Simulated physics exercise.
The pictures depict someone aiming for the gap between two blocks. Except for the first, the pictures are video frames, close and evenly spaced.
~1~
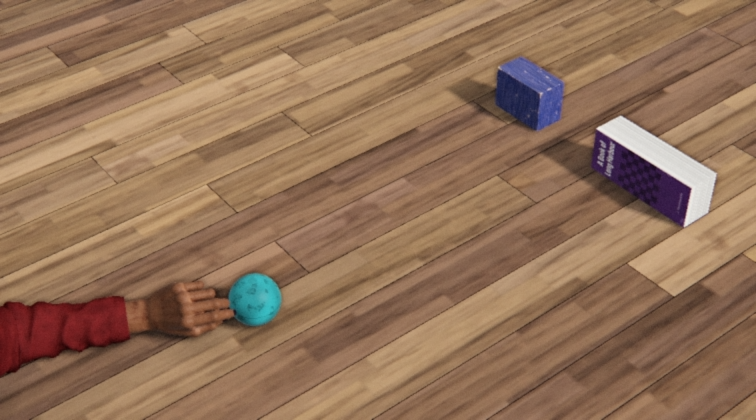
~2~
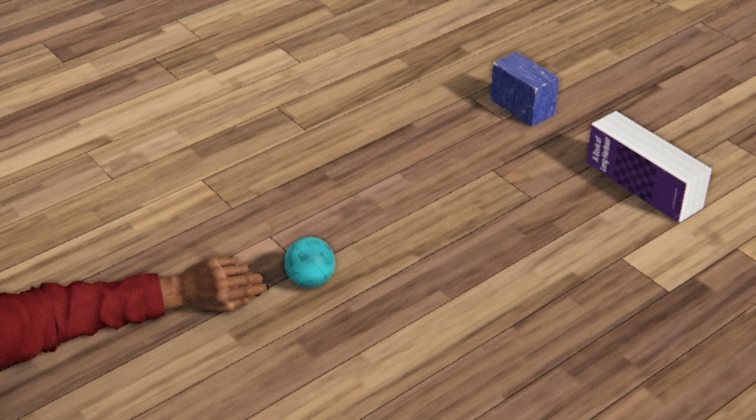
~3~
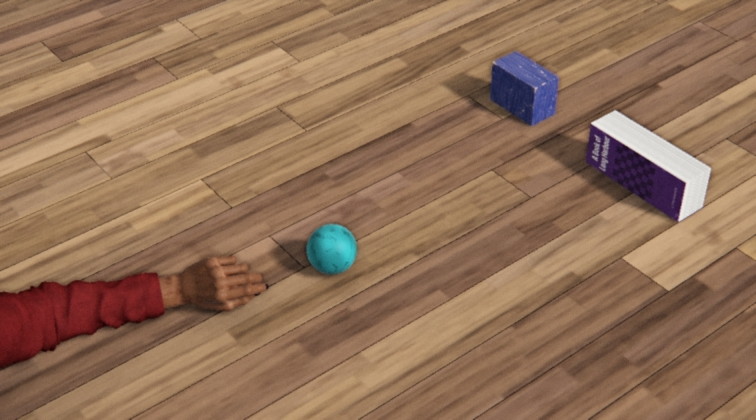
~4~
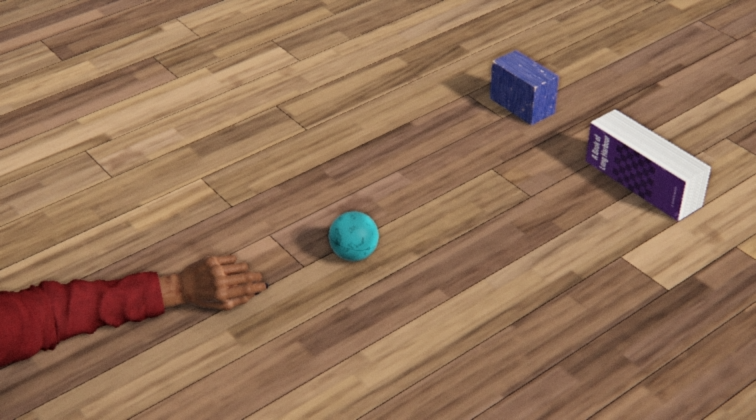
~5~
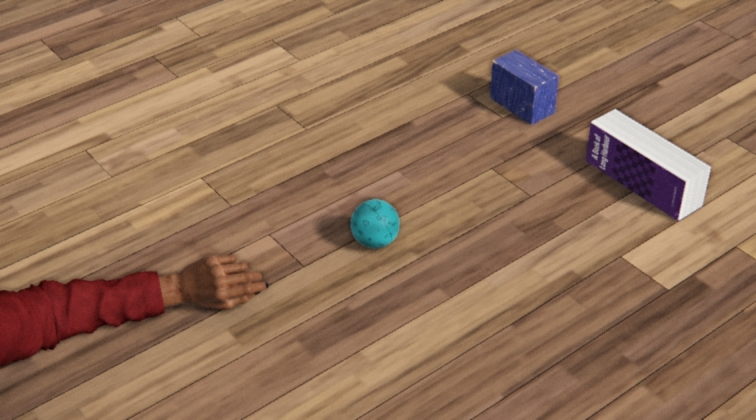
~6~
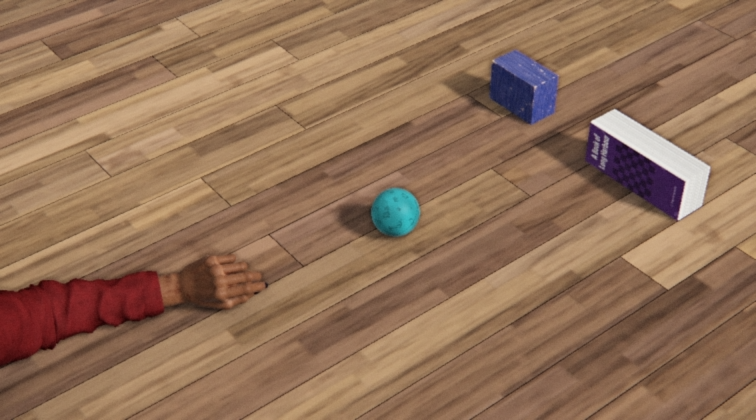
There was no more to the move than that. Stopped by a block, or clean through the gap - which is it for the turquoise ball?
The turquoise ball slips through the gap.
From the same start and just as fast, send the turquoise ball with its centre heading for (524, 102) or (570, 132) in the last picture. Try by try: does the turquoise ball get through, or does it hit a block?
The turquoise ball strikes a block; rolls through.
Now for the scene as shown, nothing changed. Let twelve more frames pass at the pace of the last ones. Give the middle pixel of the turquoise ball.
Roughly at pixel (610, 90).
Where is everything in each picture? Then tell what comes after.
In the first frame, turquoise ball (255, 300) under the hand; blue block (529, 94).
In the second frame, turquoise ball (310, 262); purple book (646, 166).
In the third frame, turquoise ball (332, 249); blue block (524, 88).
In the fourth frame, turquoise ball (354, 236); purple book (646, 164).
In the fifth frame, turquoise ball (375, 224); blue block (524, 87).
In the sixth frame, turquoise ball (396, 212); purple book (645, 164).
Then, 0.48 s later than the last frame, turquoise ball heading on near (609, 94).
Then, 1.04 s later than the last frame, turquoise ball heading on.
When it is over, the turquoise ball rolls through.
